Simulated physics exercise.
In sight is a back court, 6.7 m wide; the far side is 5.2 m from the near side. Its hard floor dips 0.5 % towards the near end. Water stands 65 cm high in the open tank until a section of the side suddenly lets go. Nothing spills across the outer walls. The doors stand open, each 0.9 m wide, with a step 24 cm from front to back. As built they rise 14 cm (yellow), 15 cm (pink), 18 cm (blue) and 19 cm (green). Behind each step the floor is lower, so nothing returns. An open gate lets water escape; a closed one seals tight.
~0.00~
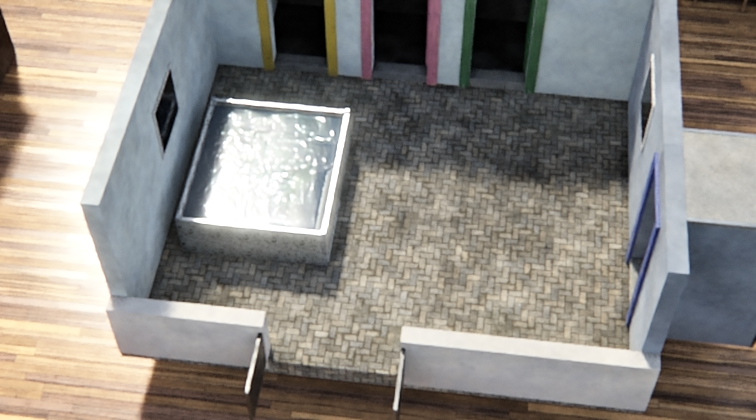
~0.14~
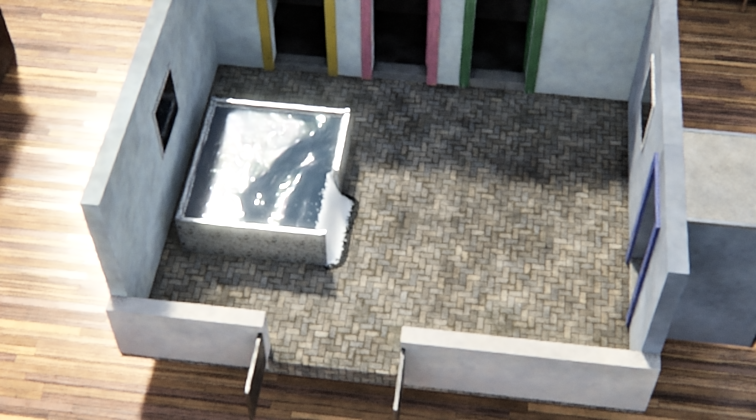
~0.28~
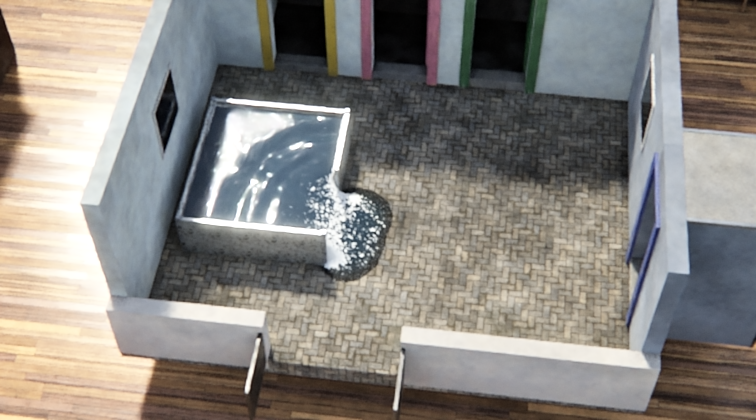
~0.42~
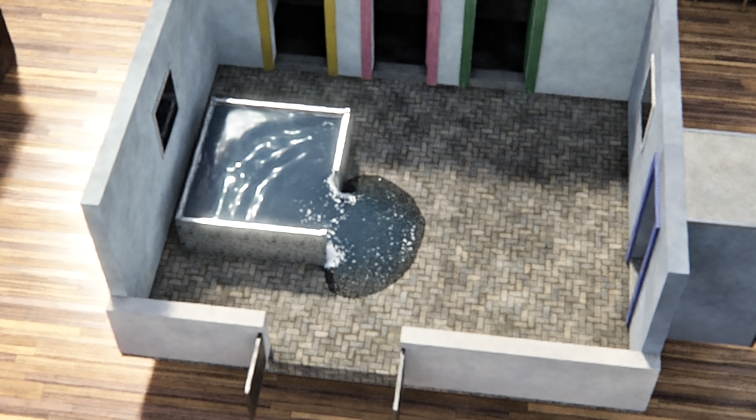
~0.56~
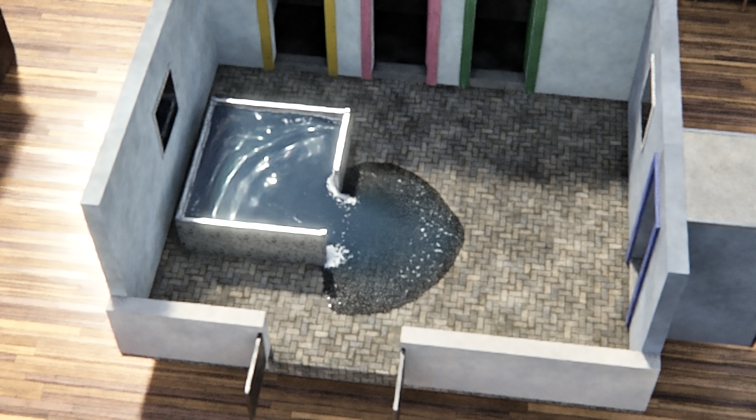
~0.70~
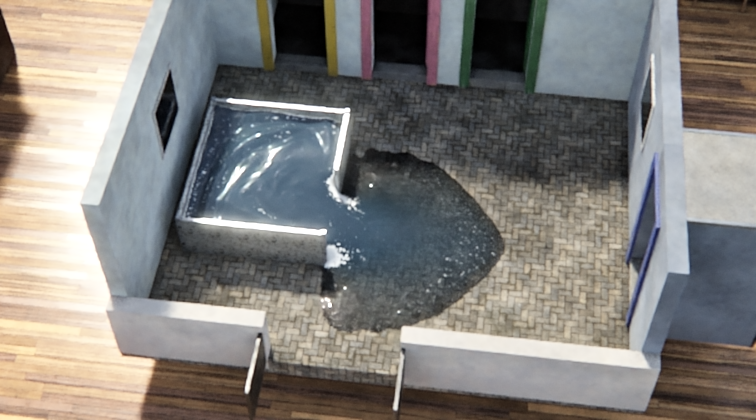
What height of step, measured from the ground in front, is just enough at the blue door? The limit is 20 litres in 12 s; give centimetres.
Close to 20 cm is just enough.
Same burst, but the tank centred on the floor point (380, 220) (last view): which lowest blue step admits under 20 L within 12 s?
Then roughly 29 cm.
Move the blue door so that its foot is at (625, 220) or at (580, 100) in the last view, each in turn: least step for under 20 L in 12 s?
About 16 and 15 cm.
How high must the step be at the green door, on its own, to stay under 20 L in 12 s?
Roughly 9.0 cm at green.
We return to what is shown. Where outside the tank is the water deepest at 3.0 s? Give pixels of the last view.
Near (574, 355).
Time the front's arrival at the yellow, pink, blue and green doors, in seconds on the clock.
Arrival: Yellow 6.0 s, pink 5.0 s, blue 1.3 s, green 2.8 s.
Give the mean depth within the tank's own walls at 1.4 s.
Some 46 cm.
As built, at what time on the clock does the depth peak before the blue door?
Near 3.2 s.
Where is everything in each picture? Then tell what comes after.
The first frame shows still water, 65 cm deep, in the open tank at (266, 166); the blue door at (642, 248) is dry.
In the second frame, the gap is at (329, 222), the front 0.2 m out at (342, 258); the back of the open tank holds 65 cm.
In the third frame, the gap is at (329, 223), the front 0.8 m out at (384, 229); the back of the open tank holds 65 cm.
In the fourth frame, the gap is at (329, 223), the front 1.3 m out at (415, 242); the back of the open tank holds 65 cm.
In the fifth frame, the front is at (456, 246), 1.9 m from the gap at (329, 223); 3.4 m2 of floor is wet, 64 cm left at the back.
In the sixth frame, the front is at (493, 256), 2.4 m from the gap at (329, 223); 5.0 m2 of floor is wet, 59 cm left at the back; the blue door at (642, 248), 4.4 m from the gap, is still 2.0 m from the nearest water.
After 1.4 s water covers 45 % of the floor, deepest (36 cm) near (340, 244); 12 cm at the blue door, 0 litres in over its 18 cm step.
After 3.0 s water covers 55 % of the floor, deepest (37 cm) near (574, 355); 26 cm at the blue door, 16 litres in over its 18 cm step.
After 12.0 s water covers 95 % of the floor, deepest (13 cm) near (343, 106); 9 cm at the blue door, 38 litres in over its 18 cm step.
At the blue door as built, the water arrived by 1.3 s and peaked near 27 cm at 3.2 s.
Run again over the same 12 s with other heights there, 48 litres in over 17 cm, 7 litres over 23 cm. The limit of 20 litres is kept from about 20 cm up.
